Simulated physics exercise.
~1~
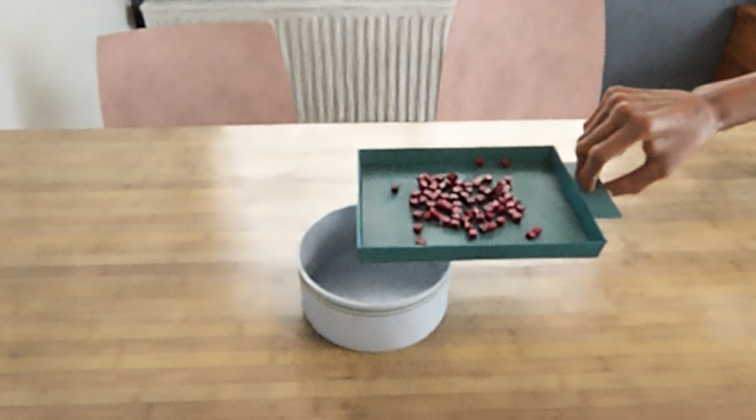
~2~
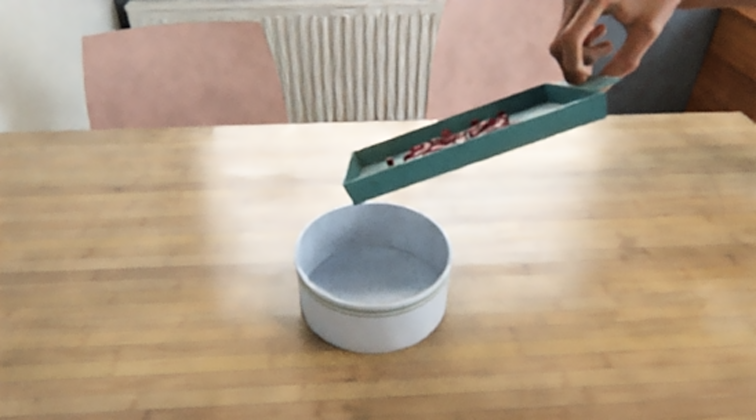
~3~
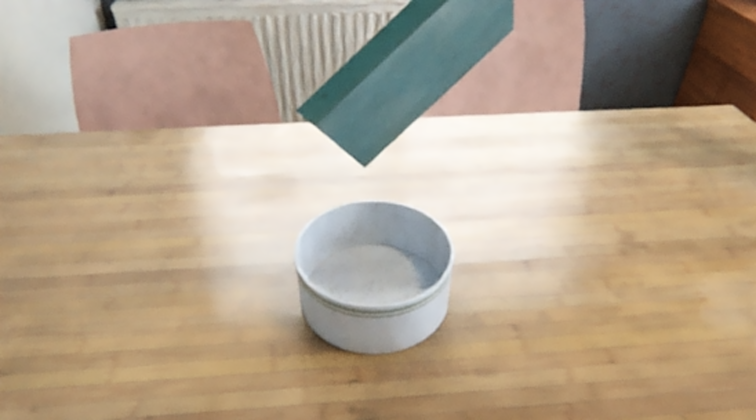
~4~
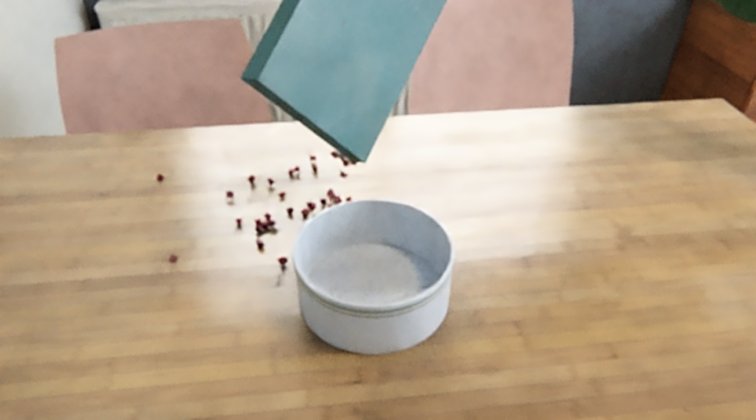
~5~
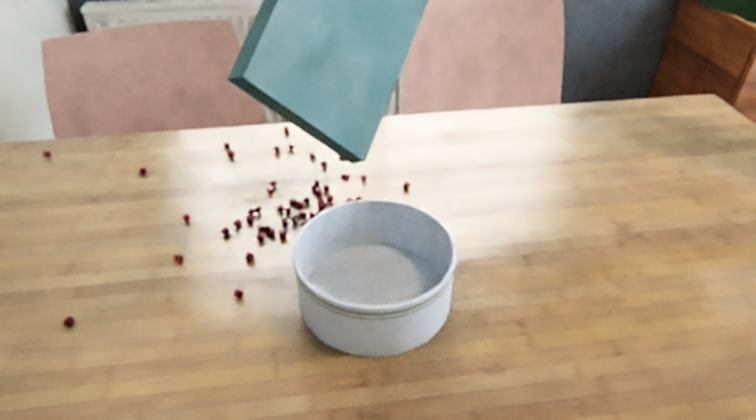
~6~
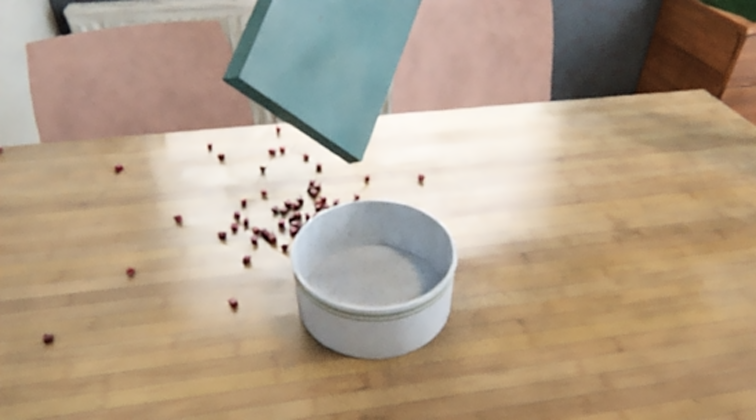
A shallow green tray scattered with small dark red pieces is held by a hand at the right, above a round, pale grey pot on a wooden table. The view looks slightly down across the tabletop, with pink chairs and a white radiator behind, and drifts gently sideways. The tray rises and tips toward the left, its underside soon hiding the pieces as the hand leaves view. Tilting steeply, it spills them behind and to the left of the pot. They scatter across the wood, and the pot still looks empty as the tray stays tipped above.
